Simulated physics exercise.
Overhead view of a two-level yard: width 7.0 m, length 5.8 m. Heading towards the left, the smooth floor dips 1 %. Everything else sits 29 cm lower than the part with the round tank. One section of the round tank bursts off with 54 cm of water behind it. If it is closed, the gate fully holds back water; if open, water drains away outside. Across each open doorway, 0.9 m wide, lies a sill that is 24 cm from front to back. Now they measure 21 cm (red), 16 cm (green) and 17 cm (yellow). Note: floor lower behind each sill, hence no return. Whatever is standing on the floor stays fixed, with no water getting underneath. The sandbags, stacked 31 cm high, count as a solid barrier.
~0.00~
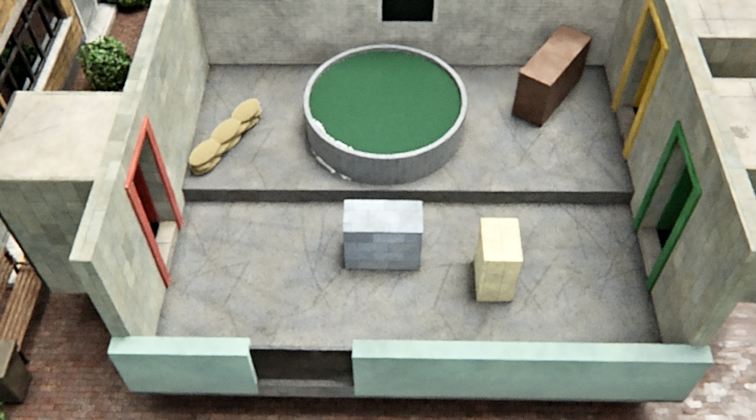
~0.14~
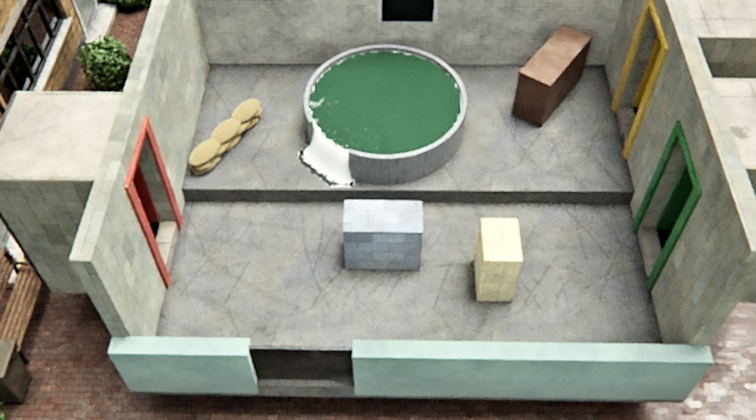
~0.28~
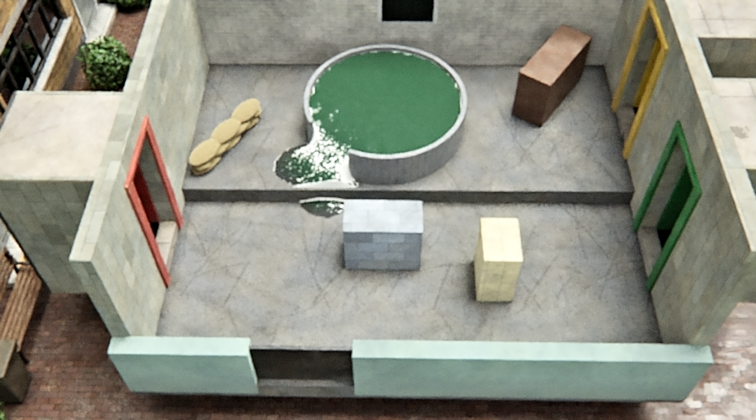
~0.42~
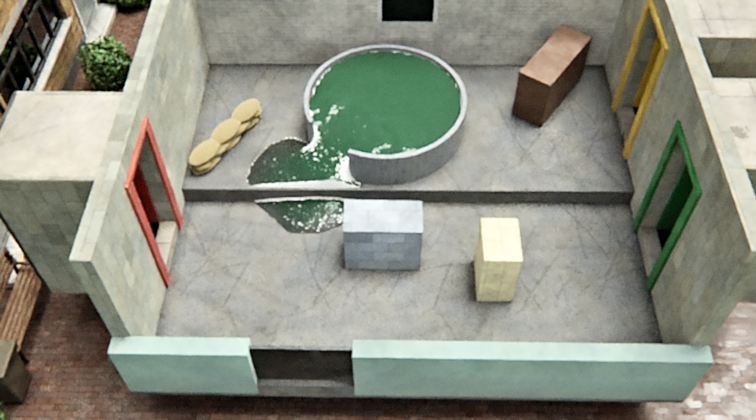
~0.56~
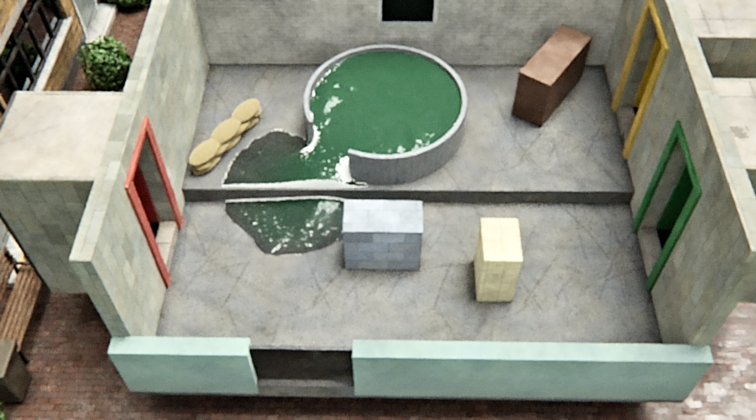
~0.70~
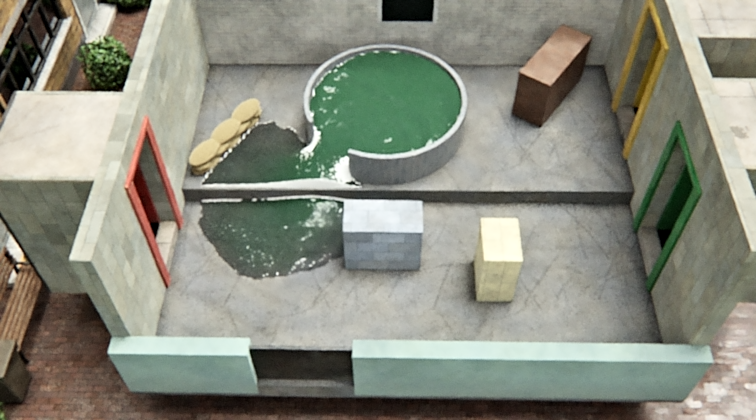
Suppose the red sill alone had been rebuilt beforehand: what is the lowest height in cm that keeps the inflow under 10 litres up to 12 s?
20 cm.
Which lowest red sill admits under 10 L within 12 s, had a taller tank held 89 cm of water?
About 33 cm.
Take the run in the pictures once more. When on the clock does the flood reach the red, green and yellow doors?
Arrival: Red 0.9 s, green 6.0 s, yellow not within the 12 s.
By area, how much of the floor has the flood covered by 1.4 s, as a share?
The wet part is about 25 per cent.
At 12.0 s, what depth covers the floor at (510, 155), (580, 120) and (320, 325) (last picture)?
The three readings, in order, are 0, 0 and 10 cm.
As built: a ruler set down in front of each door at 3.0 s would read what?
In cm: Red 20, green 0, yellow 0.
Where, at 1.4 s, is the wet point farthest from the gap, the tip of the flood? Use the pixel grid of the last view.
Around pixel (152, 355).
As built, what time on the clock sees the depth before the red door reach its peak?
2.0 s.
After 1.4 s water covers 25 % of the floor, deepest (30 cm) near (334, 172); 20 cm at the red door, 0 litres in over its 21 cm sill.
After 3.0 s water covers 30 % of the floor, deepest (35 cm) near (149, 367); 20 cm at the red door, 2 litres in over its 21 cm sill.
After 12.0 s water covers 70 % of the floor, deepest (16 cm) near (184, 210); 11 cm at the red door, 5 litres in over its 21 cm sill.
At the red door as built, the water arrived by 0.9 s and peaked near 23 cm at 2.0 s.
With a sill of 17.5 cm, 25 litres would have come in within the 12 s; with 23.5 cm, 0 litres. So under 10 litres takes about 20 cm.
